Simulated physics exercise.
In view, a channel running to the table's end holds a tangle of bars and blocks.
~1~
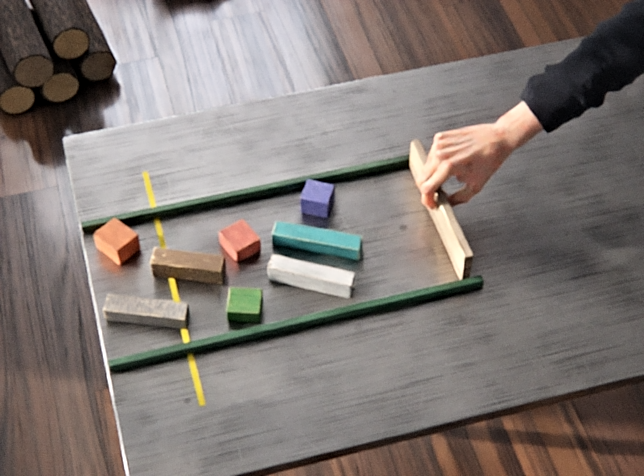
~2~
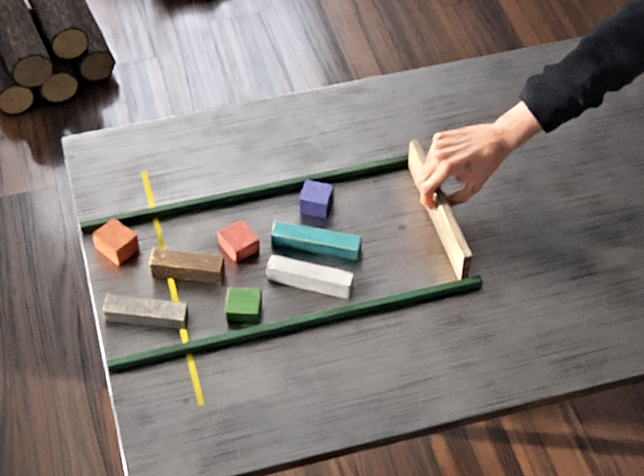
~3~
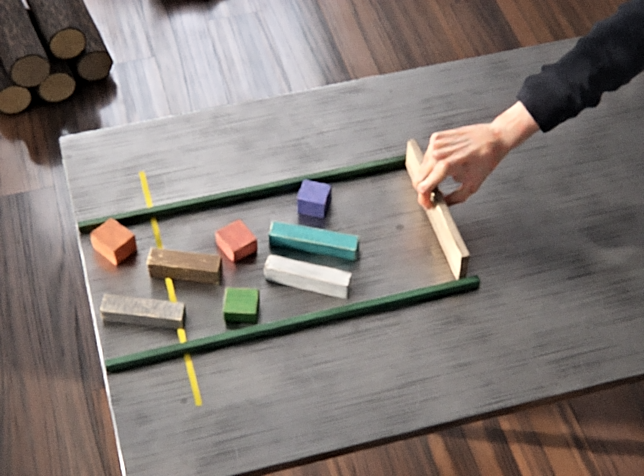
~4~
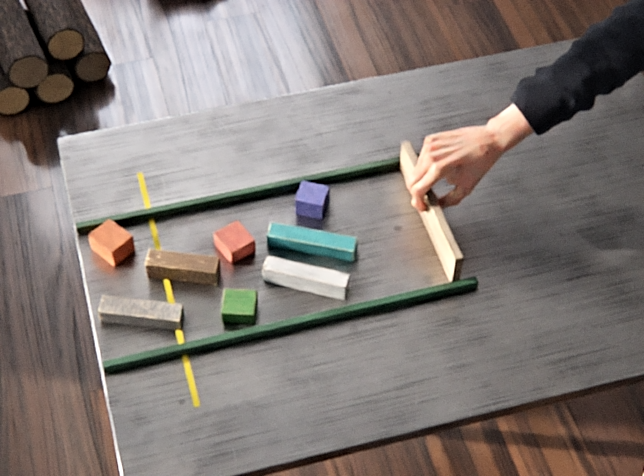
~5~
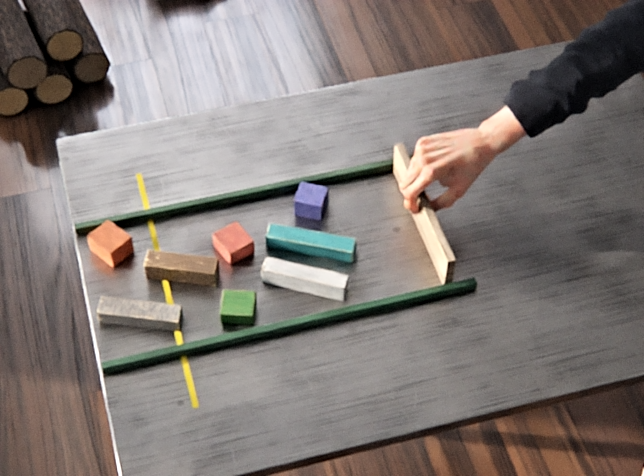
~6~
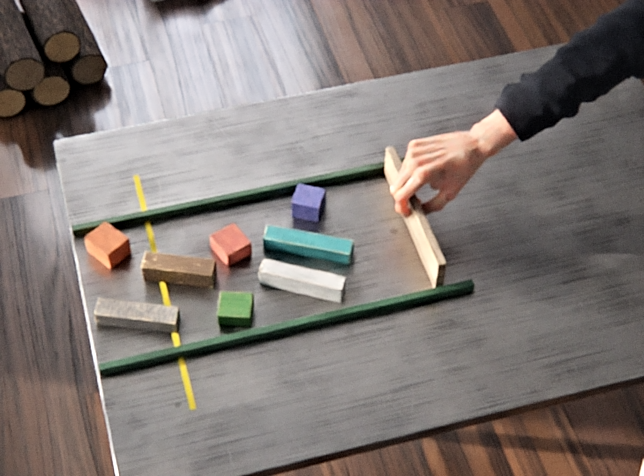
On a grey tabletop, a hand sliding a wooden board slightly left between green rails, towards coloured blocks and bars lying still.
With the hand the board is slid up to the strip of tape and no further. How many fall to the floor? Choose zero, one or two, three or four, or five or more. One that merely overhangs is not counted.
One or two.
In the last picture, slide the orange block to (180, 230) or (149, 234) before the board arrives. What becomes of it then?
From the two starts it stays up; it stays up.
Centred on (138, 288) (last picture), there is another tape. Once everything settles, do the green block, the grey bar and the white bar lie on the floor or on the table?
The outcome is that the green block does not come off, the grey bar goes down and the white bar does not come off.
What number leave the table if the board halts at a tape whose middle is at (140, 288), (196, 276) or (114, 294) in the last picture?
The three tries give 4, 0 and 5.
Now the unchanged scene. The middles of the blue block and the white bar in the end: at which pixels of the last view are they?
Final pixels, roughly: (138, 243) for the first, (141, 307) for the other.
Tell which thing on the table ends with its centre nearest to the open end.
Orange block.
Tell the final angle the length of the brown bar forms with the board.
Roughly 40°.
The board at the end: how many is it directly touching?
It is in contact with 3.
A little later, none off yet; orange block at rest near (108, 245); grey bar at rest near (138, 316); brown bar at rest near (179, 270).
Next, none off yet; orange block at rest near (108, 245); grey bar at rest near (138, 316); brown bar moving near (174, 272).
Later still, none off yet; orange block at rest near (108, 245); grey bar shifted a little near (111, 316); brown bar shifted about its own width near (138, 298).
When it is over, the number that fall off is one or two; down, grey bar.
